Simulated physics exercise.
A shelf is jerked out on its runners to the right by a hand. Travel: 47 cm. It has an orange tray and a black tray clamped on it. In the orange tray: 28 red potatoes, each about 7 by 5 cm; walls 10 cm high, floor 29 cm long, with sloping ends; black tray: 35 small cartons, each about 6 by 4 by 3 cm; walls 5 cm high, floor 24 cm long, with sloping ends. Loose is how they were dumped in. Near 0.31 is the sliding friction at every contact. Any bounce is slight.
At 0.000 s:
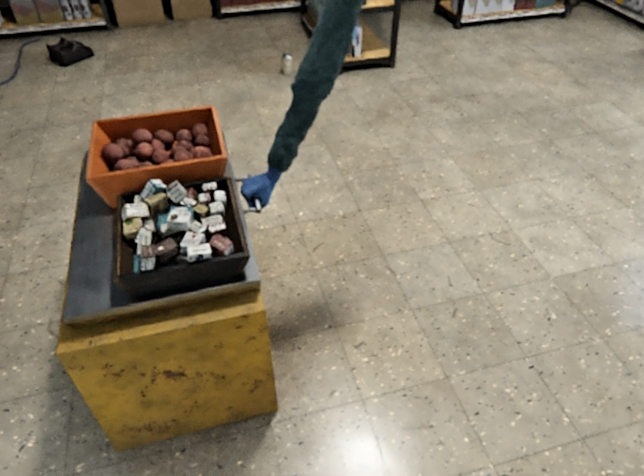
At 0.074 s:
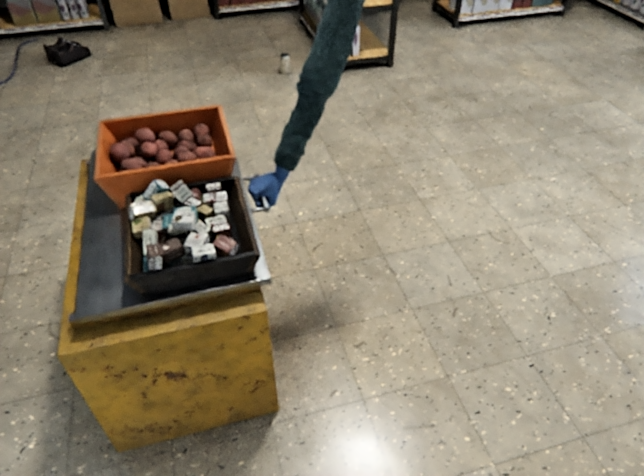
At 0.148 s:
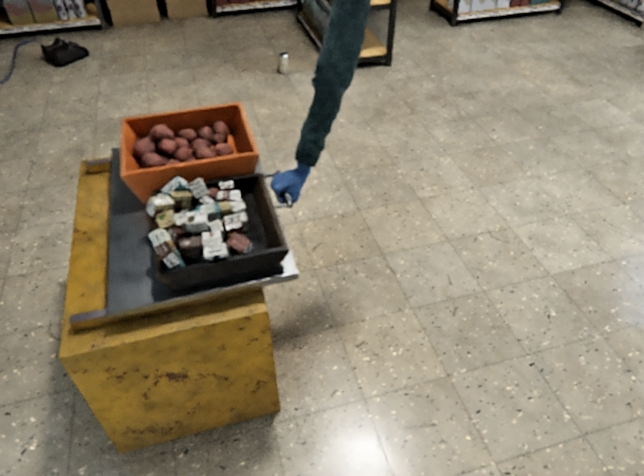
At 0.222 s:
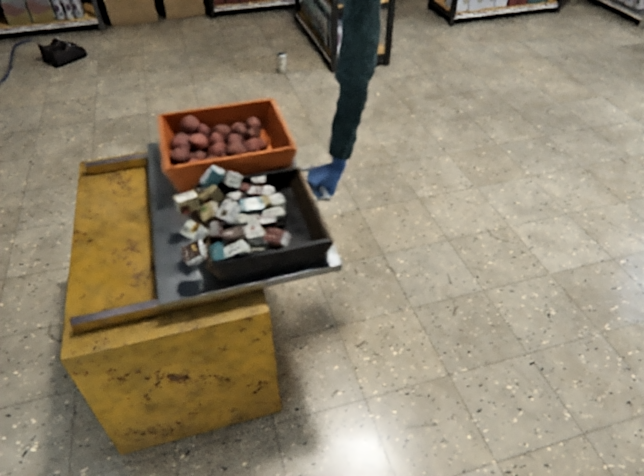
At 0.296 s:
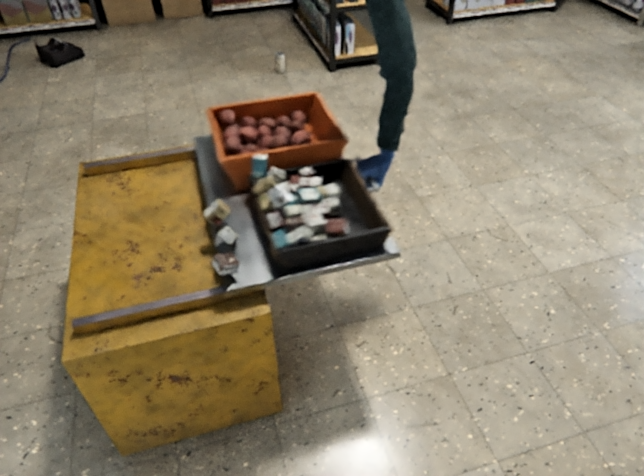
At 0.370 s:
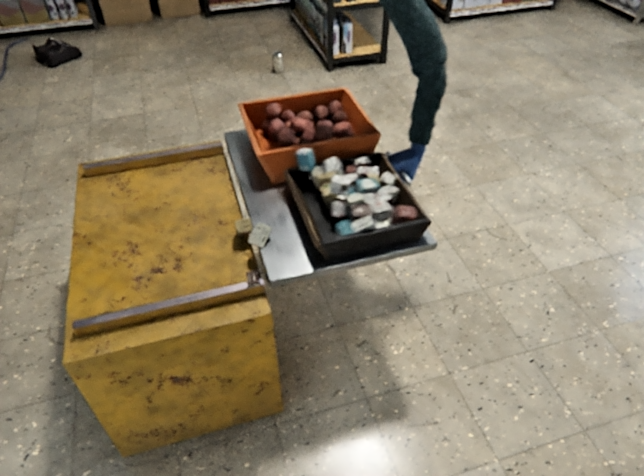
The footage shows a gloved hand pulling a shelf rightward off a yellow cabinet, carrying an orange tray of reddish potatoes and a black tray of small cartons, as a few cartons leave the black tray on its left side.
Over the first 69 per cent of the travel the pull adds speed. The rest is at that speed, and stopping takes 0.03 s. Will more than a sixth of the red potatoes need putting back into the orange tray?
No.
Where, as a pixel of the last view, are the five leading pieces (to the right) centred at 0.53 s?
(424, 171).
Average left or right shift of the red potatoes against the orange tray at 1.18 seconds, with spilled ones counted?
Mean shift: Around 4 cm, rightward.
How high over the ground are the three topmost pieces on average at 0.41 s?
Close to 68 cm up.
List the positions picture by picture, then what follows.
In the first picture (we follow the rim corner now nearest the camera), orange tray at (90, 177); black tray at (118, 278); shelf out by 0 cm; nothing out yet.
The second picture shows orange tray at (99, 176); black tray at (129, 277); shelf out by 2 cm.
The third picture shows orange tray at (125, 173); black tray at (161, 273); shelf out by 9 cm.
The fourth picture shows orange tray at (167, 168); black tray at (211, 264); shelf out by 20 cm; 3 out, the lowest carton at (194, 232).
The fifth picture shows orange tray at (224, 159); black tray at (277, 251); shelf out by 36 cm; 3 out, the lowest carton at (229, 235).
The sixth picture shows orange tray at (261, 153); black tray at (319, 243); shelf out by 47 cm; 3 out, the lowest carton at (254, 283).
After 0.41 s, 0 of 28 out of the orange tray and 3 of 35 out of the black tray.
After 0.53 s, 0 of 28 out of the orange tray and 9 of 35 out of the black tray.
After 0.75 s, 1 of 28 out of the orange tray and 13 of 35 out of the black tray.
Outcome (at 1.18 s), 1 of 28 out of the orange tray and 14 of 35 out of the black tray. Asked share, 1 of 28, 4 per cent.
